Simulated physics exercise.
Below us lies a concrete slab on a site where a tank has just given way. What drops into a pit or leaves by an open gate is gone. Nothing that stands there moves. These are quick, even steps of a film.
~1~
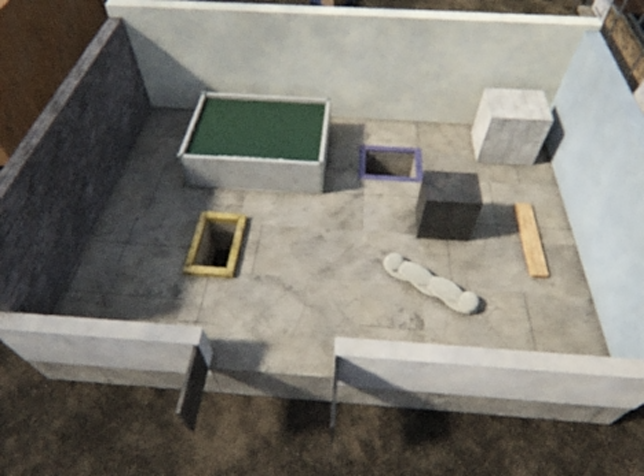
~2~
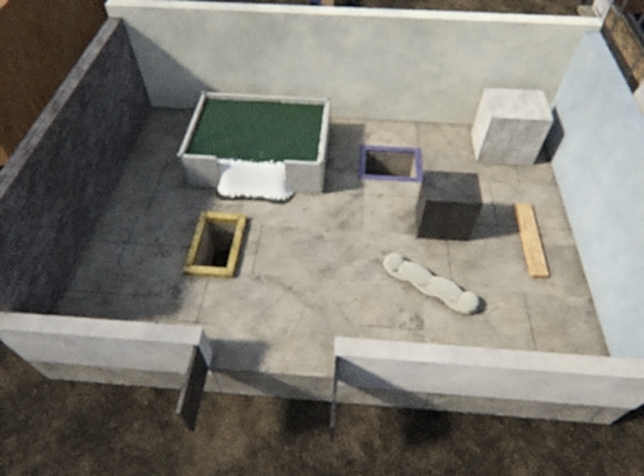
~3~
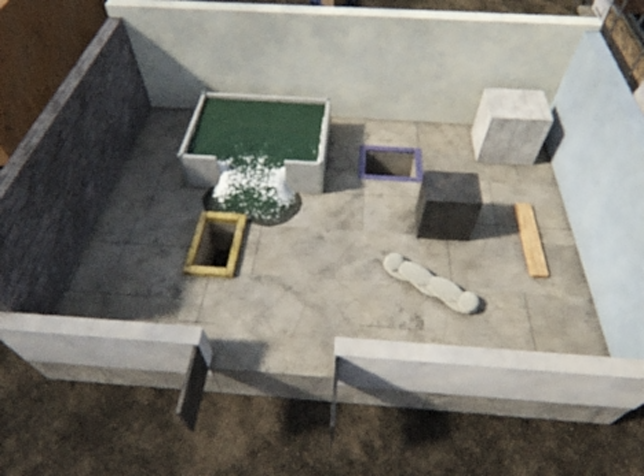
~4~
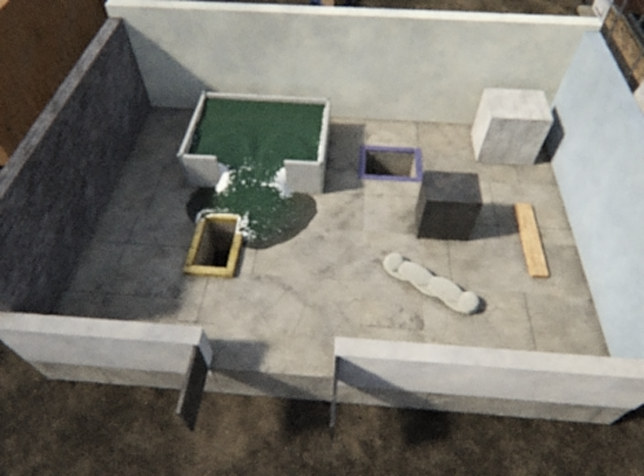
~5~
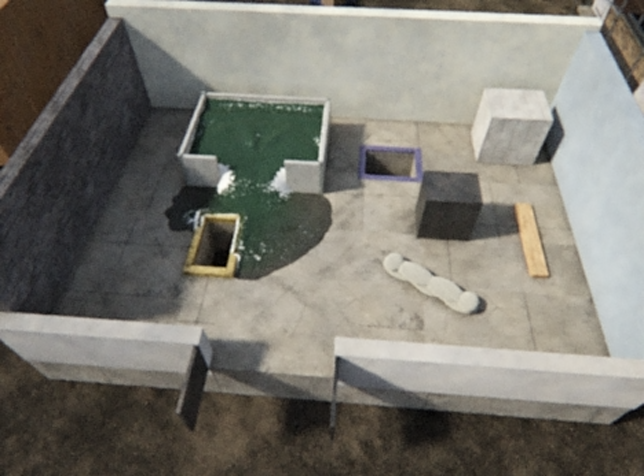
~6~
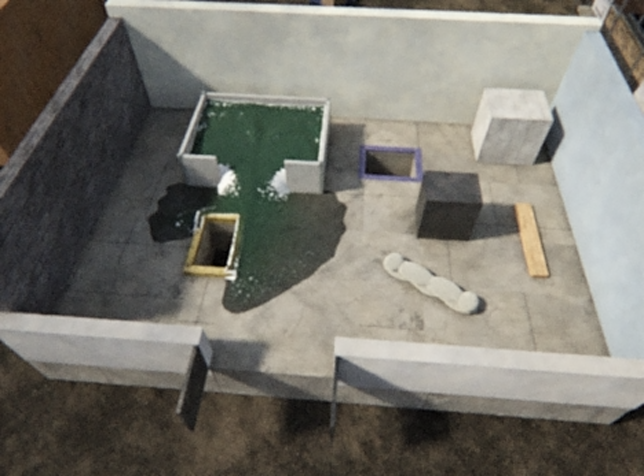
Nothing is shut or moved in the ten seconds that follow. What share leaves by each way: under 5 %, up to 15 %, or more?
One by one: The gate takes above 15 %; the yellow pit takes above 15 %; the blue pit takes not even 5 %.
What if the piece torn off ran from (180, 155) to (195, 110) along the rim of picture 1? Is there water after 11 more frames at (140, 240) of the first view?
Verdict: Under water.
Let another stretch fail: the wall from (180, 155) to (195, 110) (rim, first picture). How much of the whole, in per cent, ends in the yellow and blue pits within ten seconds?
Roughly, in per cent: Yellow 0, blue 6.
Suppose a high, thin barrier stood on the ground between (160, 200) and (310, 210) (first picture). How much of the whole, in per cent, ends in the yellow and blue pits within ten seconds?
Roughly, in per cent: Yellow 0, blue 4.
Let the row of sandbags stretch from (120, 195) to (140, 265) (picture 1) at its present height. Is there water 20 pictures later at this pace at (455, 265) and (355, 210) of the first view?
In that order: Free of water, clear.
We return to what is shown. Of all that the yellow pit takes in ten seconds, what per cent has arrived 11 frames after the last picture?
Some 65 per cent.
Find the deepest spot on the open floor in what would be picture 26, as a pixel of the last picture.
Roughly at (237, 214).
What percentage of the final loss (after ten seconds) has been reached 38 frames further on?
Close to 90 %.
A moment on, water covers 25 % of the floor; the gate 2 %, the yellow pit 7 %, the blue pit 0 %.
Next, water covers 35 % of the floor; the gate 7 %, the yellow pit 11 %, the blue pit 0 %.
Then, water covers 45 % of the floor; the gate 14 %, the yellow pit 15 %, the blue pit 0 %.
Later, water covers 65 % of the floor; the gate 21 %, the yellow pit 17 %, the blue pit 0 %.
In the end, water covers 80 % of the floor; the gate 26 %, the yellow pit 17 %, the blue pit 0 %.
